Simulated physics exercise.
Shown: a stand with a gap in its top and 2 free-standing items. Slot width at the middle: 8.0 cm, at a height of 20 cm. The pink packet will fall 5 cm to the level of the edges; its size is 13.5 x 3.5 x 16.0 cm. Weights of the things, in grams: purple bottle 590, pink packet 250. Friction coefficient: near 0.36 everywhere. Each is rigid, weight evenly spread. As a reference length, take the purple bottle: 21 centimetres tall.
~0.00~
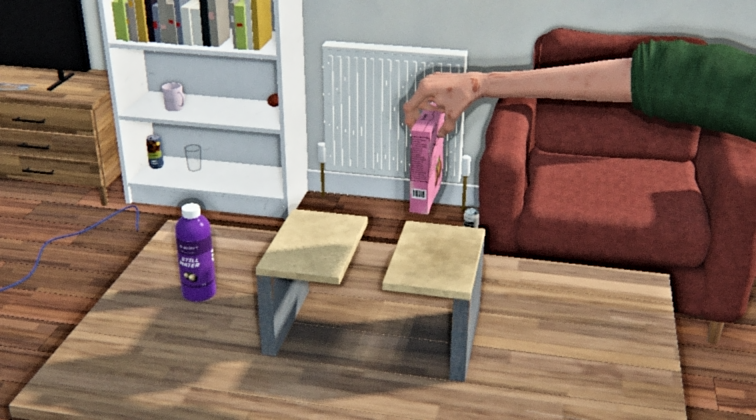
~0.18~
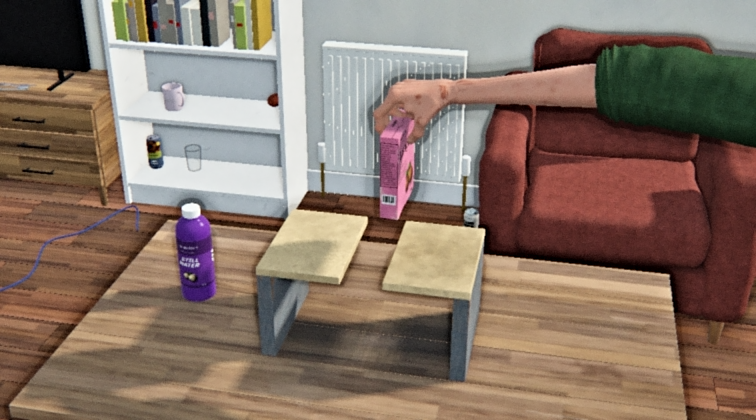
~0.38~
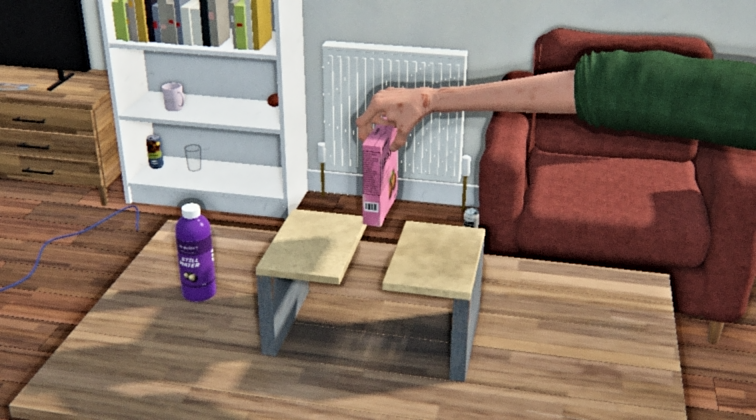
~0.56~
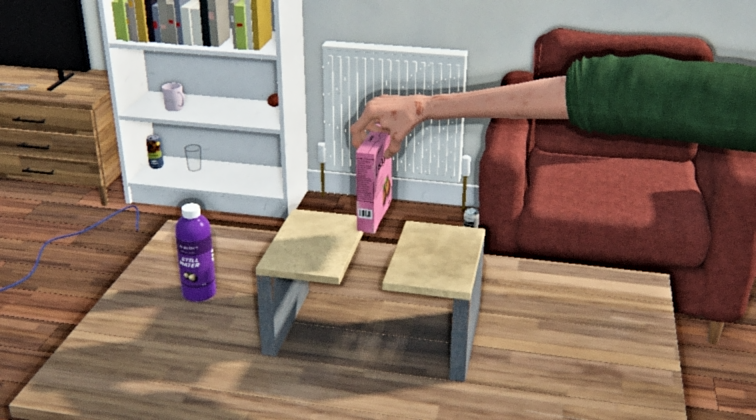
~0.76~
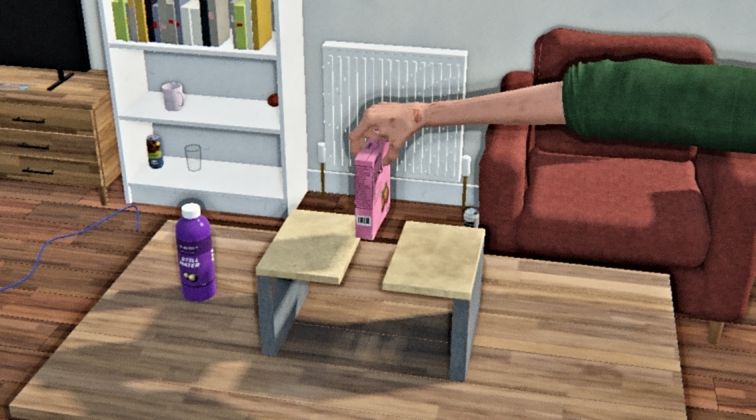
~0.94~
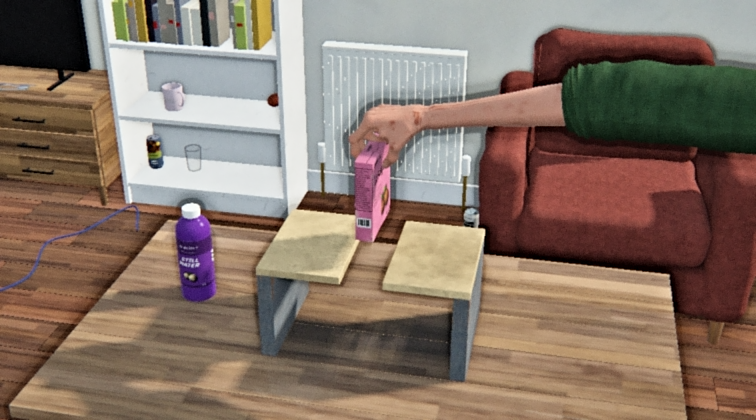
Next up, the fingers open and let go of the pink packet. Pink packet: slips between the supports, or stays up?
Slips between them.
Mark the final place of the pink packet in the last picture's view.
It ends up at about (373, 300).
Around 1.14 s, pink packet shifted 10 cm near (373, 232).
Around 1.24 s, pink packet shifted 25 cm near (373, 300).
Finally (1.9 s), not toppled but over 4 cm from the start, pink packet; purple bottle still in place (within 4 cm). Final places as that camera would see them, pink packet near (373, 300). The packet goes down the gap.
